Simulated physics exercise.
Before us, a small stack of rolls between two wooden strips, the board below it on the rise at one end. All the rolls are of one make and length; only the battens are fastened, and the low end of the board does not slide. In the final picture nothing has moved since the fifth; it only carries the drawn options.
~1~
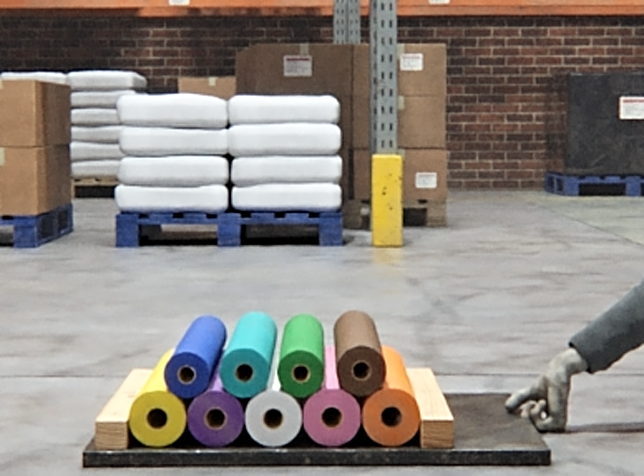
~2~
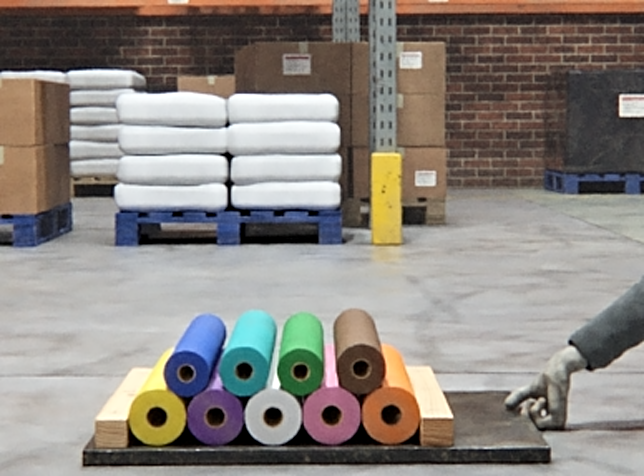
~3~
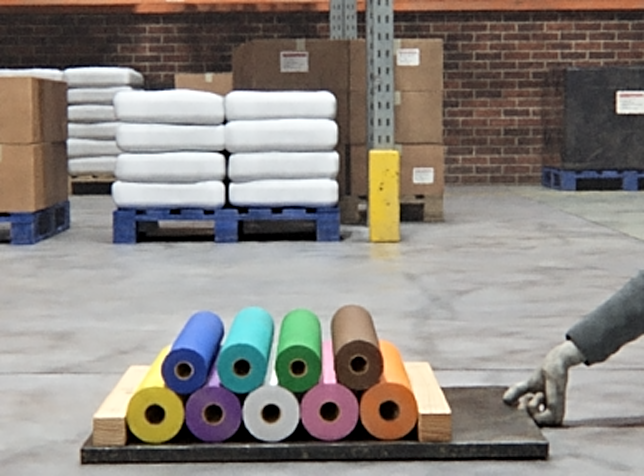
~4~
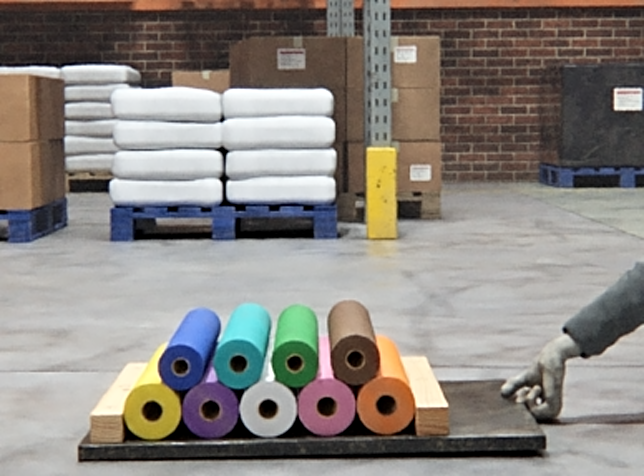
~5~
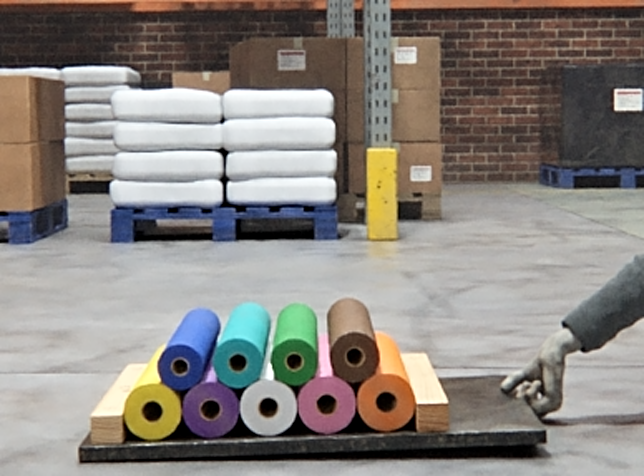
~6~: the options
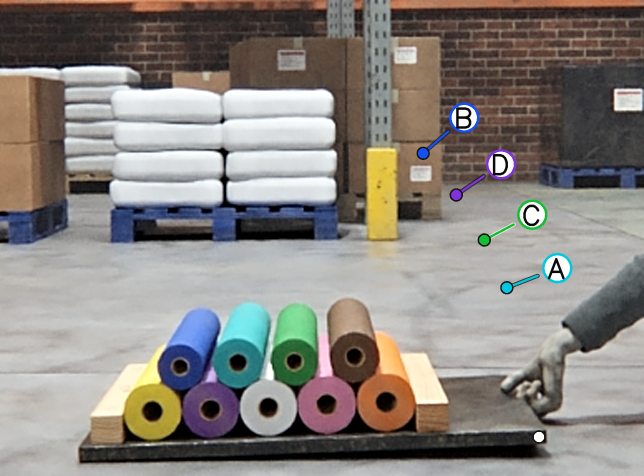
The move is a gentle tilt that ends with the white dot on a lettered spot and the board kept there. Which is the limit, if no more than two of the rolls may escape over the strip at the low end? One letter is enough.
Stop at C.
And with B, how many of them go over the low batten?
The count is four.
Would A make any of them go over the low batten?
No, at A.
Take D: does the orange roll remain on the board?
Yes, with D.
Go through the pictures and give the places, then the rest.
In the first picture, turquoise roll (244, 372); green roll (301, 373); blue roll (187, 374).
In the second picture, blue roll (186, 373); brown roll (361, 368).
In the third picture, board (315, 407); orange roll (389, 410); white roll (271, 413).
In the fourth picture, board (312, 402); yellow roll (152, 411); purple roll (211, 410).
In the fifth picture, board (312, 401); yellow roll (152, 411); purple roll (211, 409).
On the marked copy, A at (507, 288); B at (423, 154); C at (484, 240); D at (456, 195); the white dot at (539, 437).
Taking C. A third of the way, board at 16°.
Two thirds of the way, board at 27°.
When it is over, board at 27°, none over the low batten.
As for the rest, A none over the low batten; B four over the low batten (turquoise, green, blue, brown); D four over the low batten (turquoise, green, blue, brown).
